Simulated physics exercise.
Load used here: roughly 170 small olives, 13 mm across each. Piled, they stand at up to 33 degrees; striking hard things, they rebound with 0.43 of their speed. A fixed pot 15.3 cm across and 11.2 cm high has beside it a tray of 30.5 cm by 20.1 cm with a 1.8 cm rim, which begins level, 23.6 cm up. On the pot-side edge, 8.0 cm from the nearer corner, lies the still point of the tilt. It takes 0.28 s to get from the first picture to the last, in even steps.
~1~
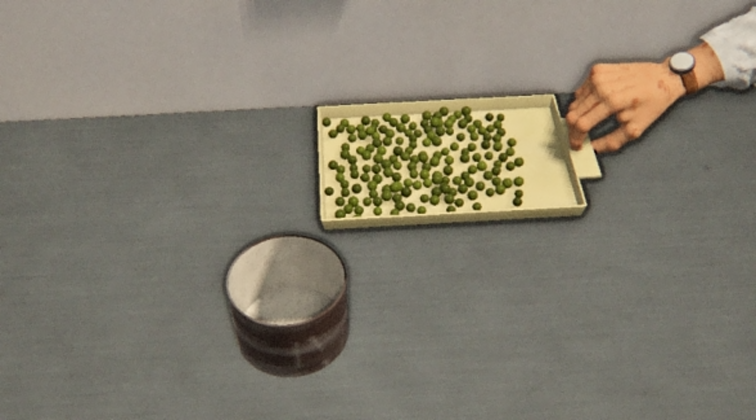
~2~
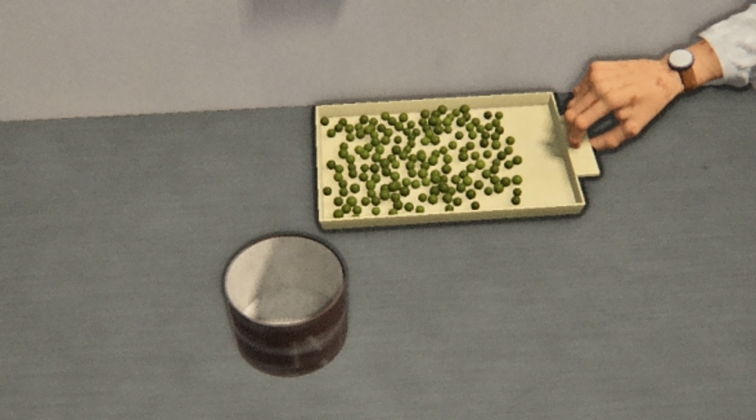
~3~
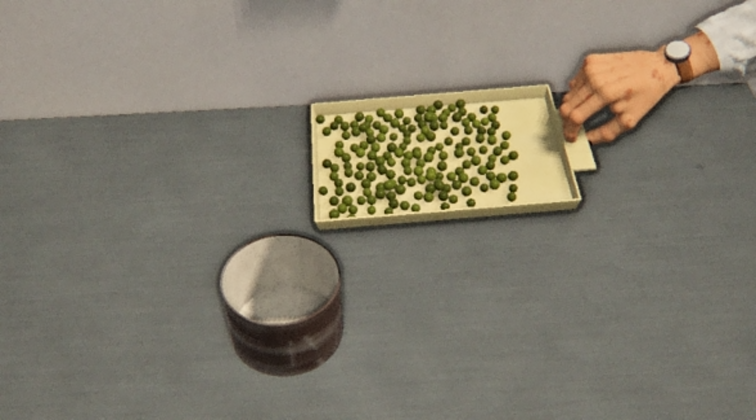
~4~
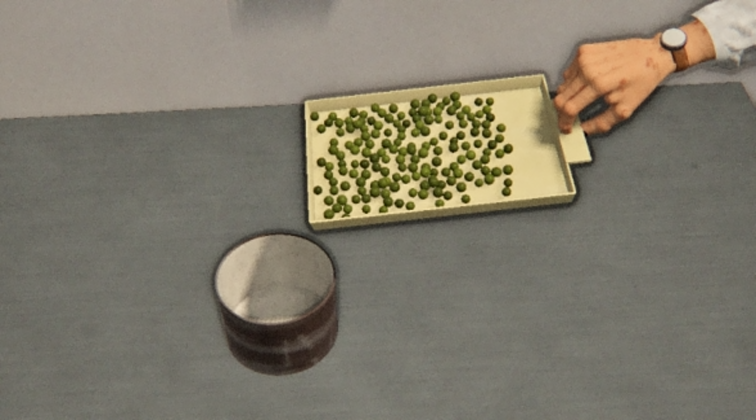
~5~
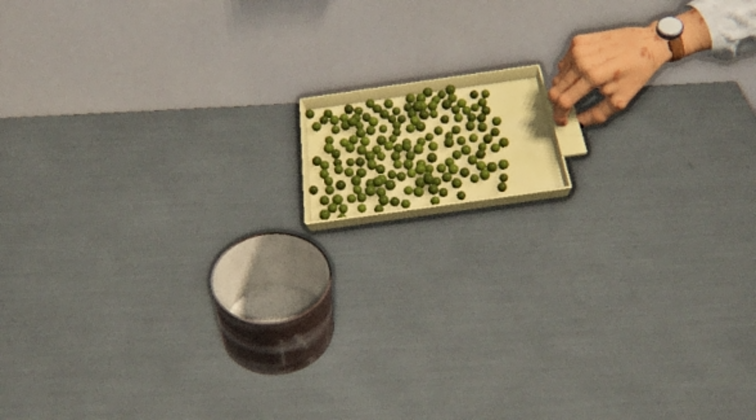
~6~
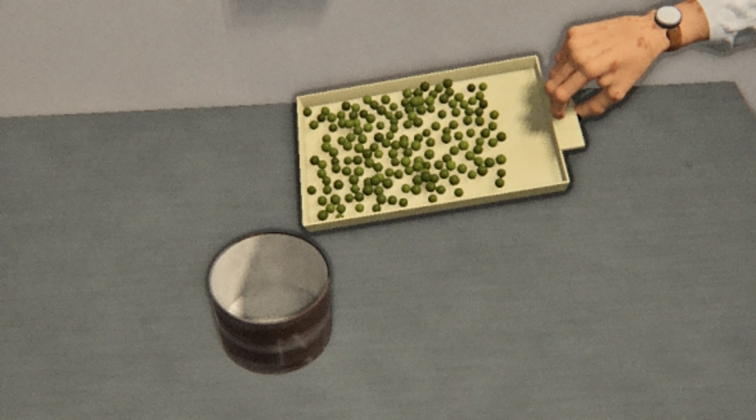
On a grey surface, a hand gradually raises the right side of a tray of olives.
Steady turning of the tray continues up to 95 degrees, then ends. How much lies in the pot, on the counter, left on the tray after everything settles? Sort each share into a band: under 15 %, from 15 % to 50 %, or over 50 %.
Pot: Over 50 %; counter: From 15 % to 50 %; tray: Under 15 %.
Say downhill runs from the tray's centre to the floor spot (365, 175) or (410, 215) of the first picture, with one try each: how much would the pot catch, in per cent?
Around 65 % for the first direction, around 30 % for the second.
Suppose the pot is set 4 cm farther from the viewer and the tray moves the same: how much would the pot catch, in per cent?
With that change it comes to something like 30 in a hundred.
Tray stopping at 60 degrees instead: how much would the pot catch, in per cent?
Estimate: Roughly 0 percent.
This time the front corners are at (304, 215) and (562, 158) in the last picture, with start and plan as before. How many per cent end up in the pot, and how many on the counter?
Per cent by place - pot 55, counter 45.
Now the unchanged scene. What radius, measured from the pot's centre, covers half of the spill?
Distance: Around 16 cm.
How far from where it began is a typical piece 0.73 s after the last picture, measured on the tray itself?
By then it sits near 5 cm from where it began.
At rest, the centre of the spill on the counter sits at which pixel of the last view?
(342, 399).
Then, 0.73 s after the last picture, tilt 51 degrees; the tray holds 100 %, the pot 0 %.
Then, 1.21 s after the last picture, tilt 76 degrees; the tray holds 100 %, the pot 0 %.
Then, 1.77 s after the last picture, tilt 95 degrees; the tray holds 15 %, the pot 40 %.
In the end, pot 65 %, counter 35 %, tray 0 %.
